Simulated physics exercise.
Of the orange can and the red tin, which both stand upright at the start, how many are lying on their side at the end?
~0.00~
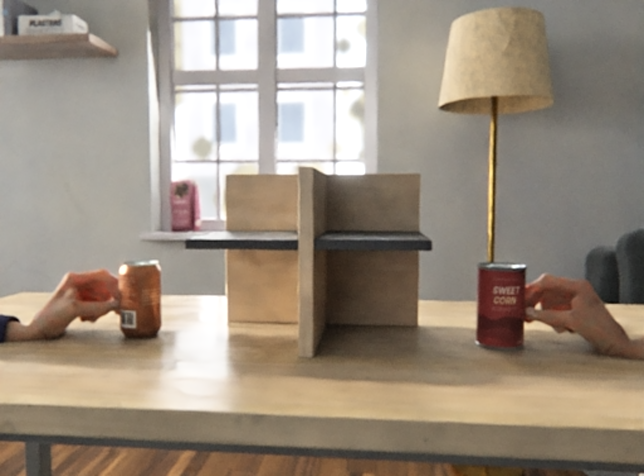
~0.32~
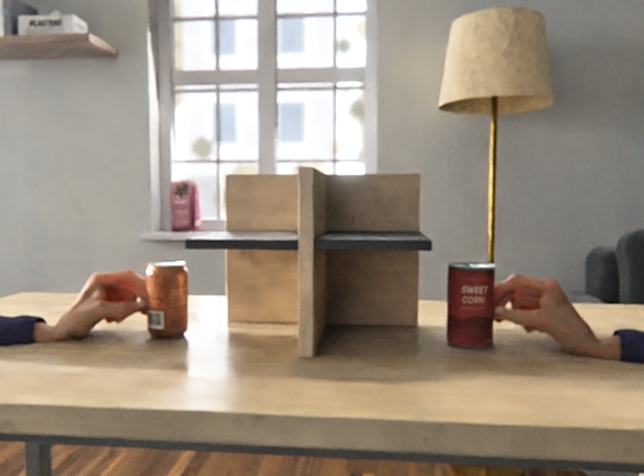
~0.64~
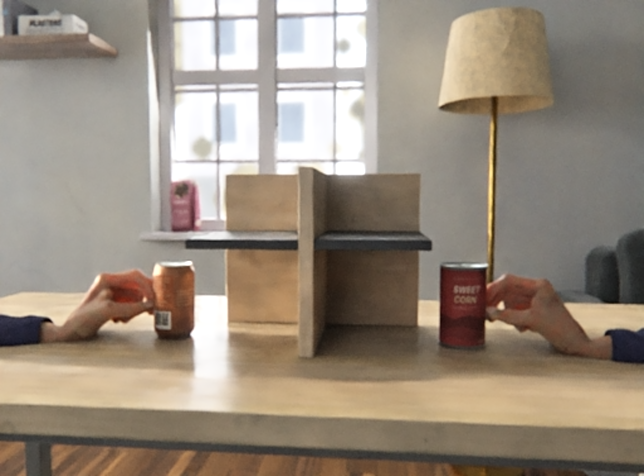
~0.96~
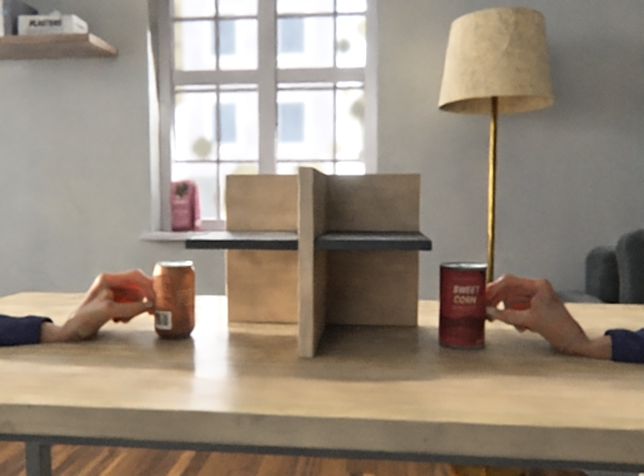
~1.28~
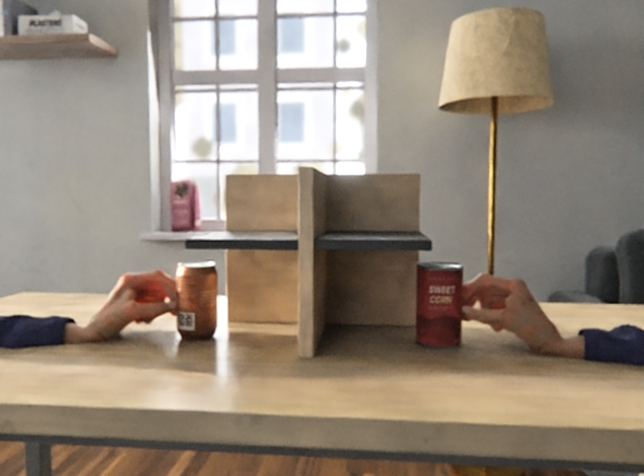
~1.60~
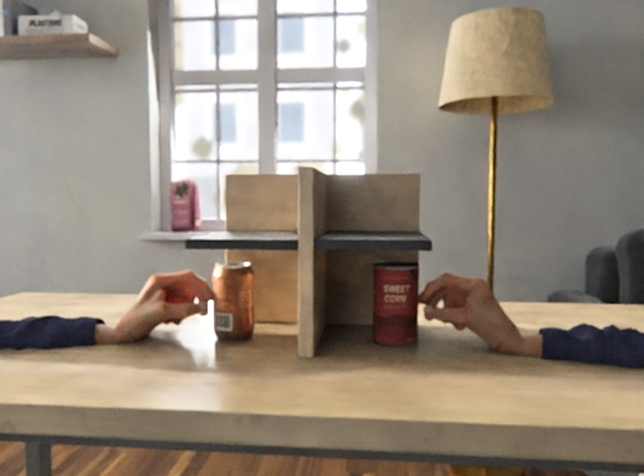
None of them are lying on their side, as both the orange can and the red tin are still upright at the end.
In the video, two hands on a wooden table push an upright orange can from the left and an upright red tin of sweet corn from the right toward a low rack, and both end up under its dark shelf.
